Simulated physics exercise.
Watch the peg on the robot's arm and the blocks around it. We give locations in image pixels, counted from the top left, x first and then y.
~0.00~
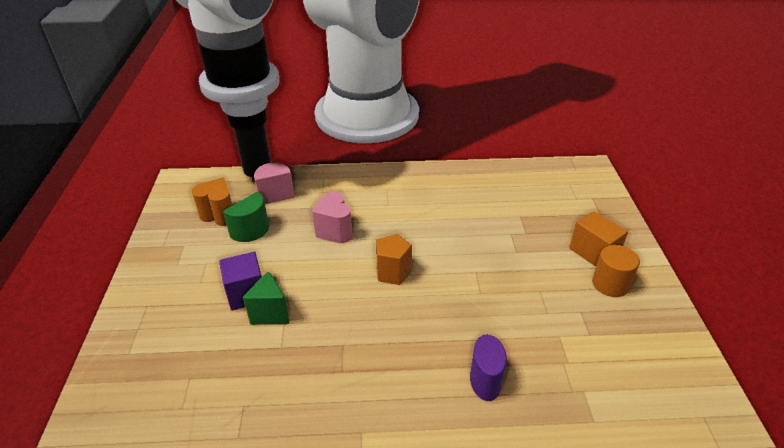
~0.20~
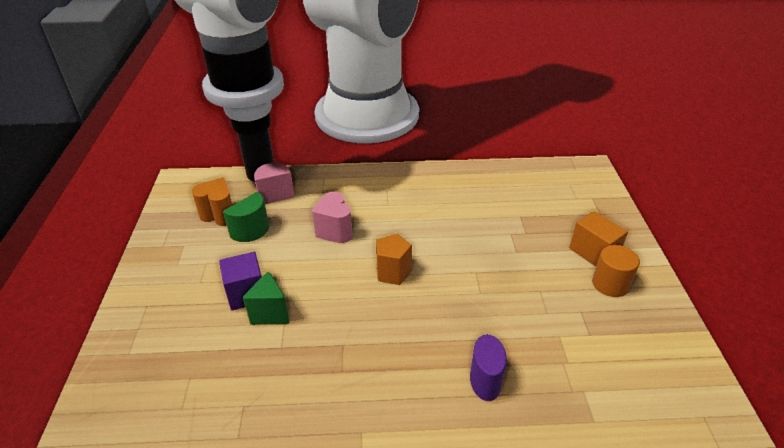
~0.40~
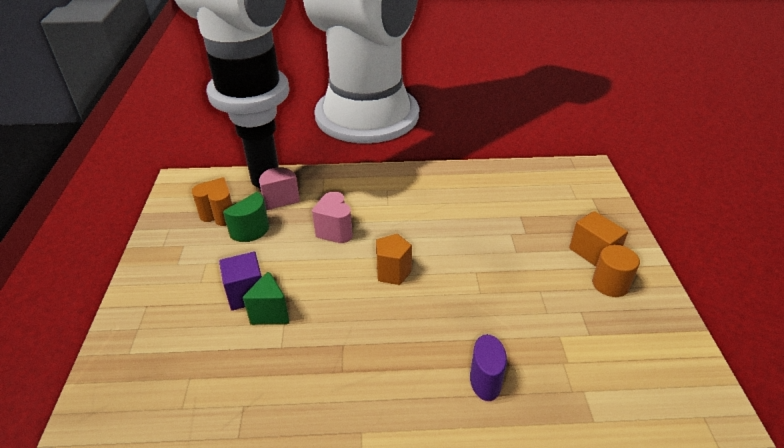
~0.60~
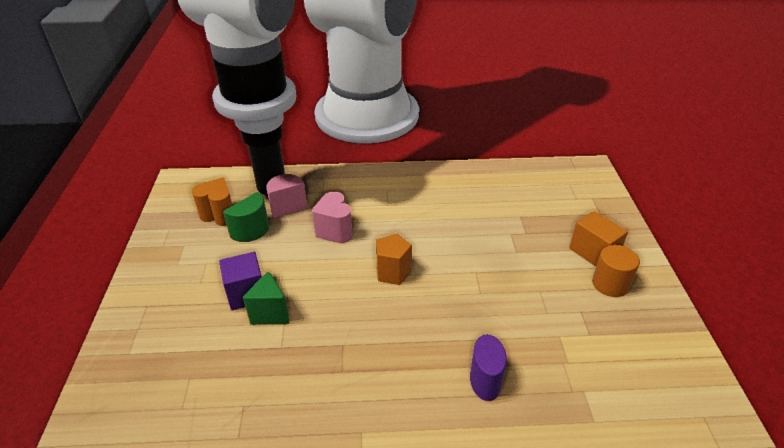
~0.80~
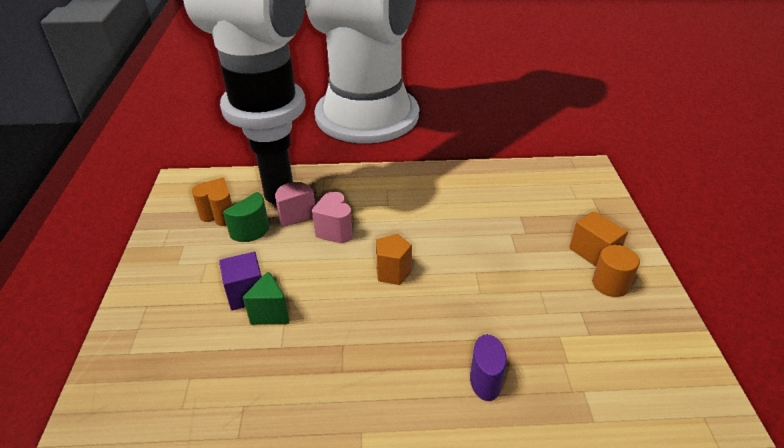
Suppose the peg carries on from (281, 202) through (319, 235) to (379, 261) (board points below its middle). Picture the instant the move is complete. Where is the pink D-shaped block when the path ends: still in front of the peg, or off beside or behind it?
By then it is in front of the peg.
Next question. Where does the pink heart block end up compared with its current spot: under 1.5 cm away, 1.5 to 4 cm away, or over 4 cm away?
The best fit is over 4 cm.
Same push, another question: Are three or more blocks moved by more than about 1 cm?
Yes.
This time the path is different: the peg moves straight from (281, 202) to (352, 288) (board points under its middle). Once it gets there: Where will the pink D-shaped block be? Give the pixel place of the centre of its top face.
Around pixel (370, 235).
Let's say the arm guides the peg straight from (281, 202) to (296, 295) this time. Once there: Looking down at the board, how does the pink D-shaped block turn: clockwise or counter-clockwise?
From above, the pink D-shaped block will be seen to turn anti-clockwise.
On the path given first. One third of the way, peg (304, 217); pink D-shaped block (324, 210), turned 35° anticlockwise; pink heart block (354, 210).
Two thirds of the way, peg (338, 237); pink D-shaped block (366, 225), turned 65° anticlockwise; pink heart block (393, 215), turned 25° anticlockwise.
At the end, peg (379, 253); green D-shaped block in place; pink D-shaped block (413, 233), turned 115° anticlockwise; pink heart block (418, 213), turned 75° anticlockwise; orange five-sided block (408, 255), turned 25° clockwise.
